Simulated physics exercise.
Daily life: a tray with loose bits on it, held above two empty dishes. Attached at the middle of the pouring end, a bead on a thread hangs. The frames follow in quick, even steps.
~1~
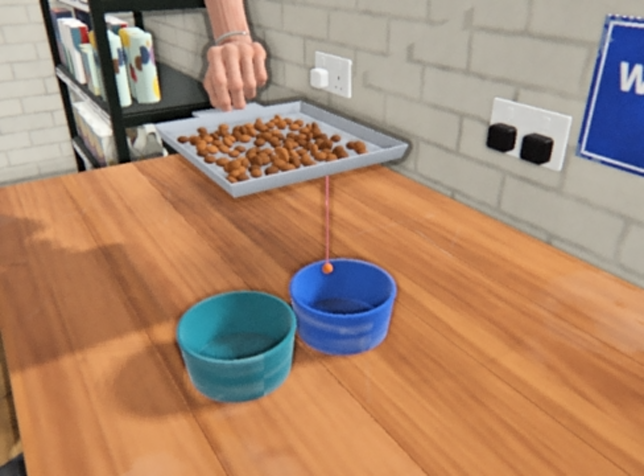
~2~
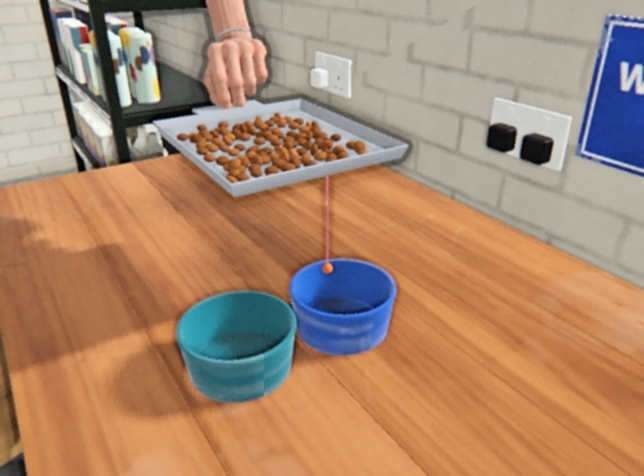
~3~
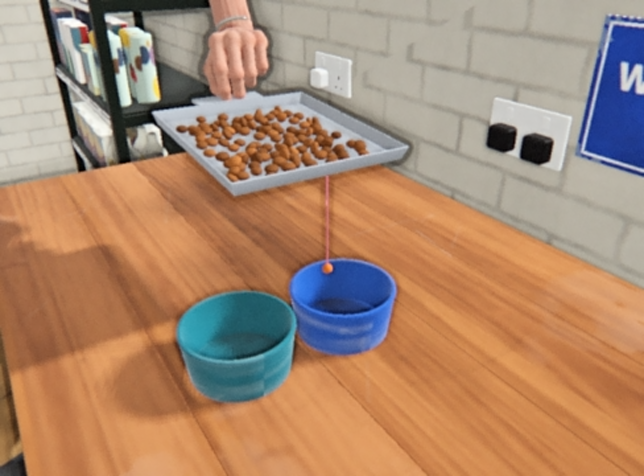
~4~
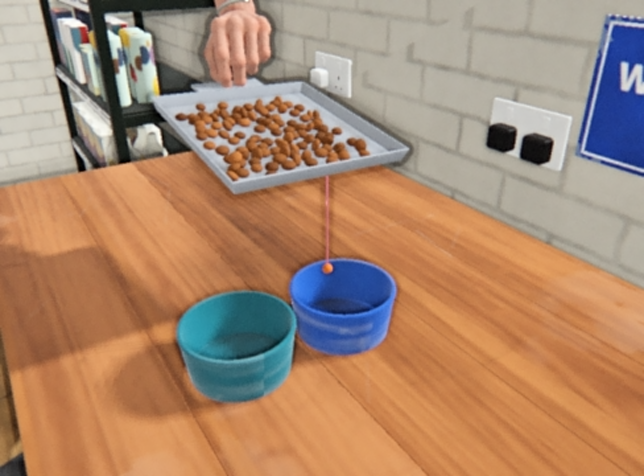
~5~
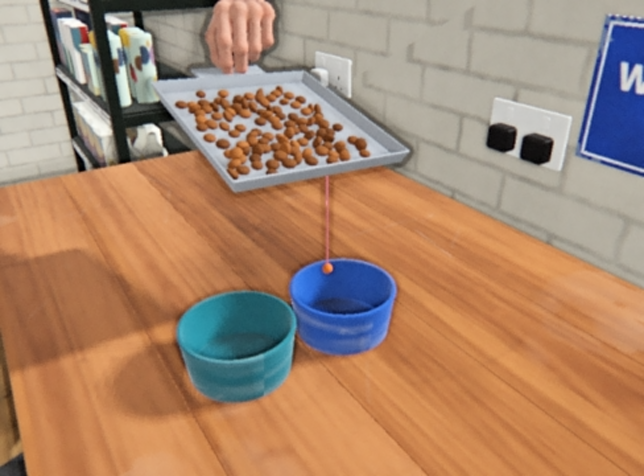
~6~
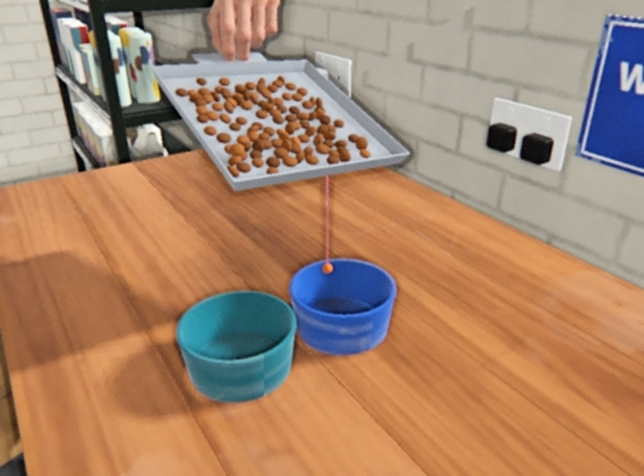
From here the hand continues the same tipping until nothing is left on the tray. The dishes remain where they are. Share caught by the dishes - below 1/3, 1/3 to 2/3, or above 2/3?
The dishes will most likely catch one to two thirds of the load.
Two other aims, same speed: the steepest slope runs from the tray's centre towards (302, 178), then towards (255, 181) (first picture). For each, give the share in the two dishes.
First heading 80 %, second heading 80 %.
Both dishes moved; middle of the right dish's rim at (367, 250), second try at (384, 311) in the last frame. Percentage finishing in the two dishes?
Around 10 % followed by around 50 %.
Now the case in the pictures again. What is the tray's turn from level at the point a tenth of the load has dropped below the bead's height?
At roughly 75°.
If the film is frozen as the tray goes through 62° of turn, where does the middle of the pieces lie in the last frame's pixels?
Somewhere around pixel (335, 151) in the last picture.
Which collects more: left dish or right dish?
The one you want is the right-placed one.
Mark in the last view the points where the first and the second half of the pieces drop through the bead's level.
(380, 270), then (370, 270).
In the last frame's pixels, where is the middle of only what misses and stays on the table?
I'd say near (427, 318), give or take.
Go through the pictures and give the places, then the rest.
Corners of the pouring end near (234, 182) and (402, 144), level; middle of the load near (276, 144), bits of dog kibble; left dish near (264, 374); right dish near (373, 328); bead on its thread near (327, 268), in the first frame.
Corners of the pouring end near (234, 182) and (402, 145), level; middle of the load near (276, 143), in the second frame.
Corners of the pouring end near (234, 181) and (402, 146), tipped barely, lowest at the right corner; middle of the load near (276, 138), in the third frame.
Corners of the pouring end near (235, 180) and (403, 148), tipped a little, lowest at the right corner; middle of the load near (276, 132), in the fourth frame.
Corners of the pouring end near (236, 179) and (403, 150), tipped a little, lowest at the right corner; middle of the load near (277, 126), in the fifth frame.
Corners of the pouring end near (237, 178) and (404, 151), tipped clearly, lowest at the right corner; middle of the load near (278, 120); left dish near (264, 374); right dish near (373, 328), in the sixth frame.
Shortly afterwards, tray tipped steeply; all but a few on the tray; a little in the air.
Next, tray tipped past a quarter turn; a little on the tray; only a few in the left dish; near a third in the right dish; near a third outside both; a little in the air.
Some moments later, tray tipped past a quarter turn; only a few in the left dish; near half in the right dish; near half outside both.
In the end, tray tipped past a quarter turn; only a few in the left dish; near half in the right dish; near half outside both.
